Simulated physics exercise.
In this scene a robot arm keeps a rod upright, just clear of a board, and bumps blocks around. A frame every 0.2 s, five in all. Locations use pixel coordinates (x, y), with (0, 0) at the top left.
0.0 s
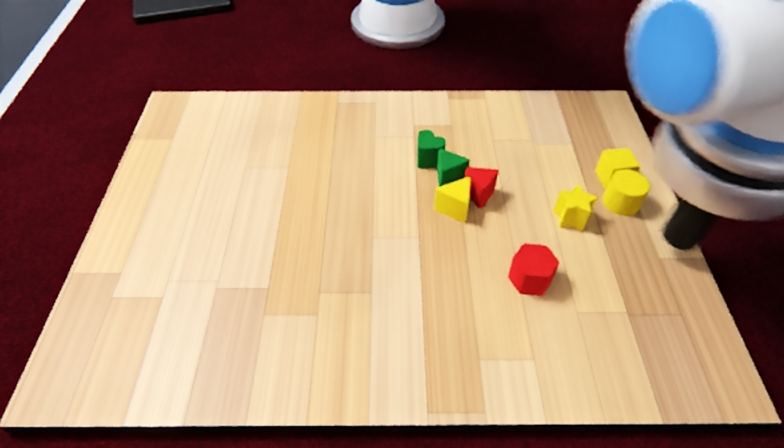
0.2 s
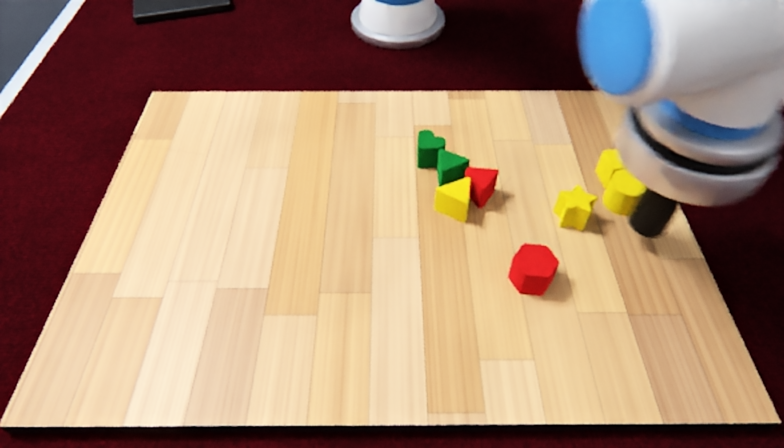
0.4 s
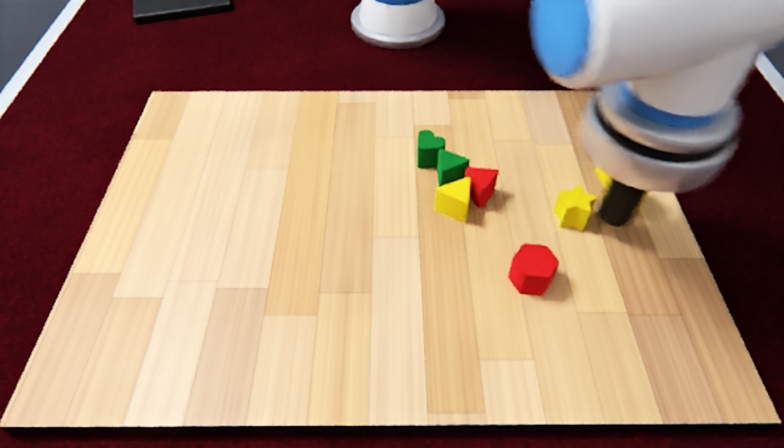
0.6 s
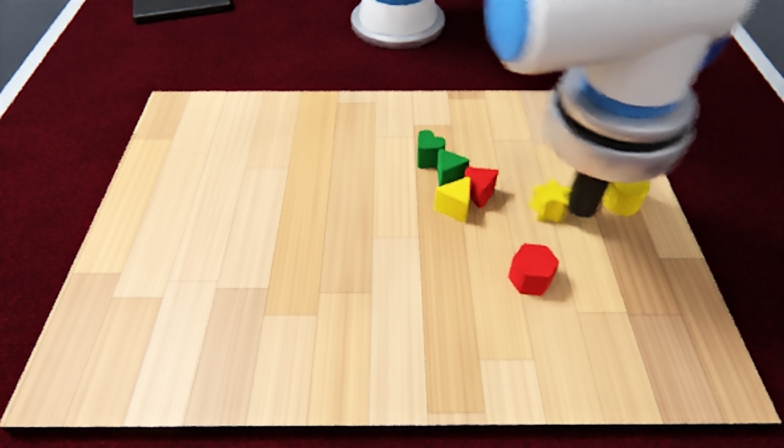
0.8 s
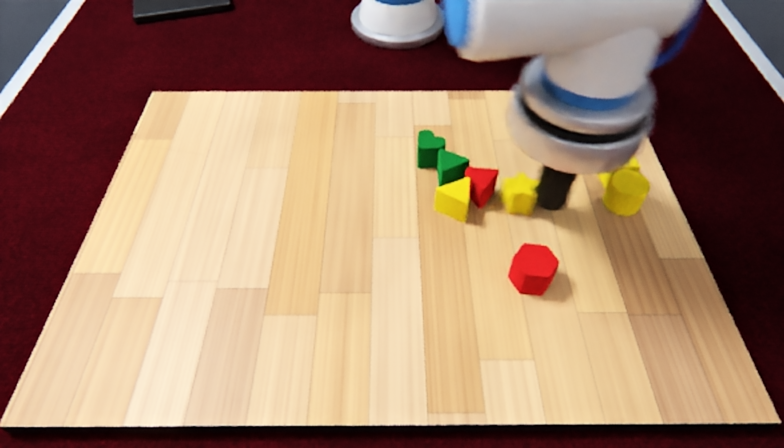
To begin with, a robot arm holds a dark rod at the right of a wooden board scattered with red, green and yellow blocks. The rod moves left past the yellow blocks near it, then pushes the yellow star leftward, close to the red triangular block, while the red hexagonal block stays still.
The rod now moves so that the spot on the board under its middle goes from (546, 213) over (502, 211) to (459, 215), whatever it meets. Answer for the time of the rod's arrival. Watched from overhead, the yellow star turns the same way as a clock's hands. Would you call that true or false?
That statement is accurate.
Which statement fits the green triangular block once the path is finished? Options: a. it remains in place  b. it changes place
b (it changes place)
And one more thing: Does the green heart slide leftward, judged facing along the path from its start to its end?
No, that is not how it ends up.
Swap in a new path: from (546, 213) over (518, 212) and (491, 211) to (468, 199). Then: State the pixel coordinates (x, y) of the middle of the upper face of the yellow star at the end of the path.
Somewhere near (453, 162).
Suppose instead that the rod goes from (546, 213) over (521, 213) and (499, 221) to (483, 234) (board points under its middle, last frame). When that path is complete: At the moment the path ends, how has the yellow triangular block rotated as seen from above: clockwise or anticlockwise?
It goes round opposite to clock hands.
On the path given first. Halfway along, rod (504, 197); green heart (427, 136), turned 15° anticlockwise; green triangular block (443, 154), turned 15° clockwise; yellow triangular block (452, 190), turned 25° anticlockwise; red triangular block (457, 167), turned 20° anticlockwise; yellow star (483, 175), turned 25° clockwise.
At the end, rod (461, 201); green heart (422, 130), turned 35° anticlockwise; green triangular block (434, 145), turned 45° clockwise; yellow triangular block (432, 191); red triangular block (434, 160); yellow star (453, 174), turned 55° clockwise.
